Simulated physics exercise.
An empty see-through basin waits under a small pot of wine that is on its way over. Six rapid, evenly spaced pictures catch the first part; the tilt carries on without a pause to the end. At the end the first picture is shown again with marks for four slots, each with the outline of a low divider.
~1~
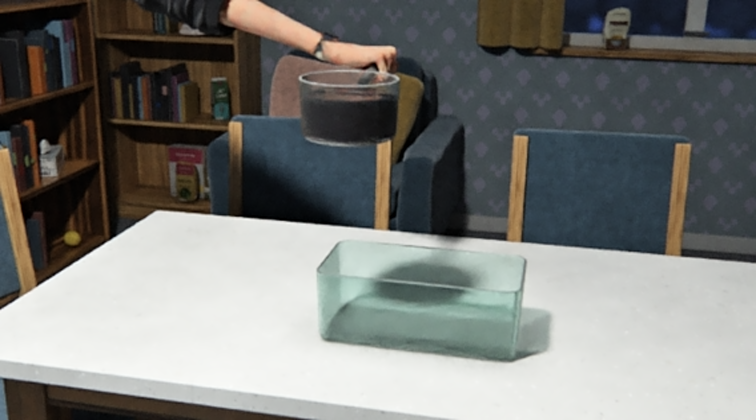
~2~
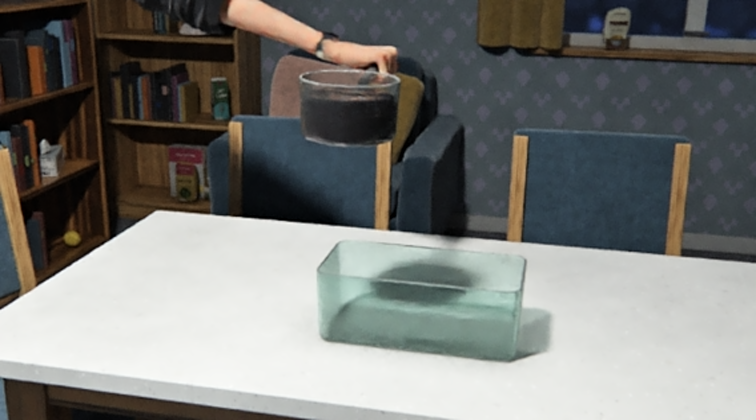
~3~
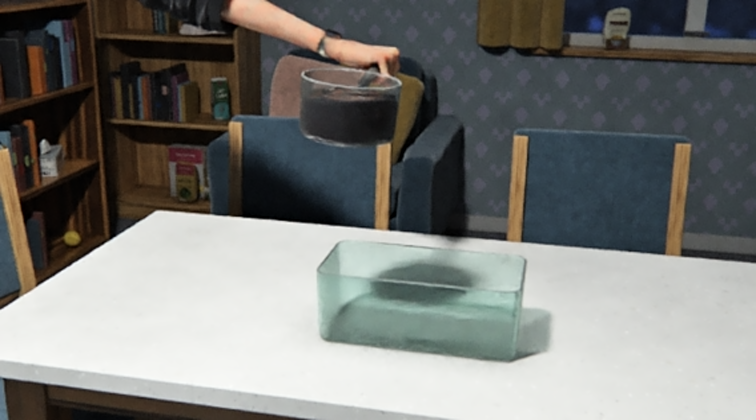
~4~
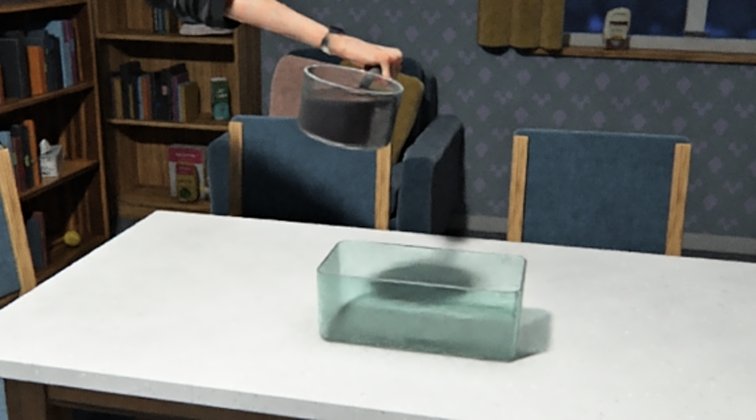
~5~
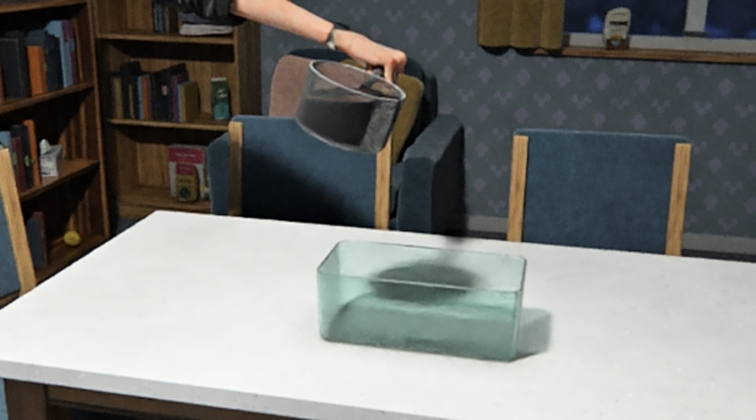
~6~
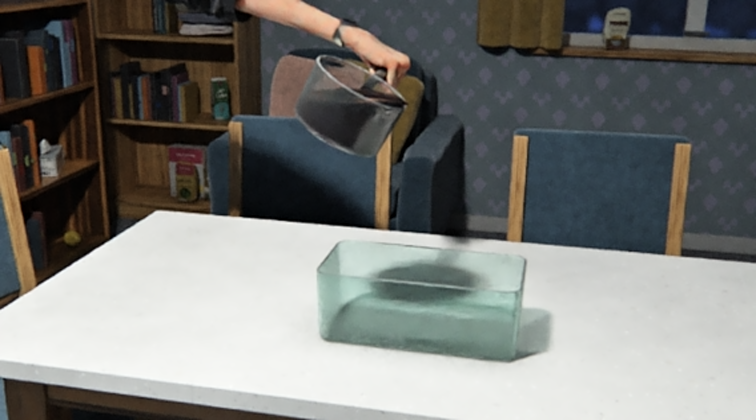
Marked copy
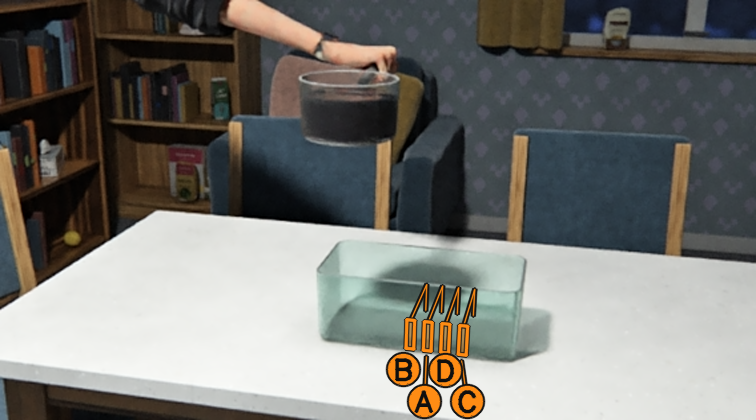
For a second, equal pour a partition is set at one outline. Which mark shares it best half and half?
The best place is D.
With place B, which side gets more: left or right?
The right side.
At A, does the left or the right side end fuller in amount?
More ends on the right.
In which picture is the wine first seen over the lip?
In picture 6.
On the marked copy, A at (426, 356); B at (409, 354); C at (461, 360); D at (443, 358).
Choosing A, about 30 % ends left of the wall and 68 % right of it.
Choosing B, about 8 % ends left of the wall and 91 % right of it.
Choosing C, about 82 % ends left of the wall and 15 % right of it; 3 % is lost outside.
Choosing D, about 52 % ends left of the wall and 46 % right of it.
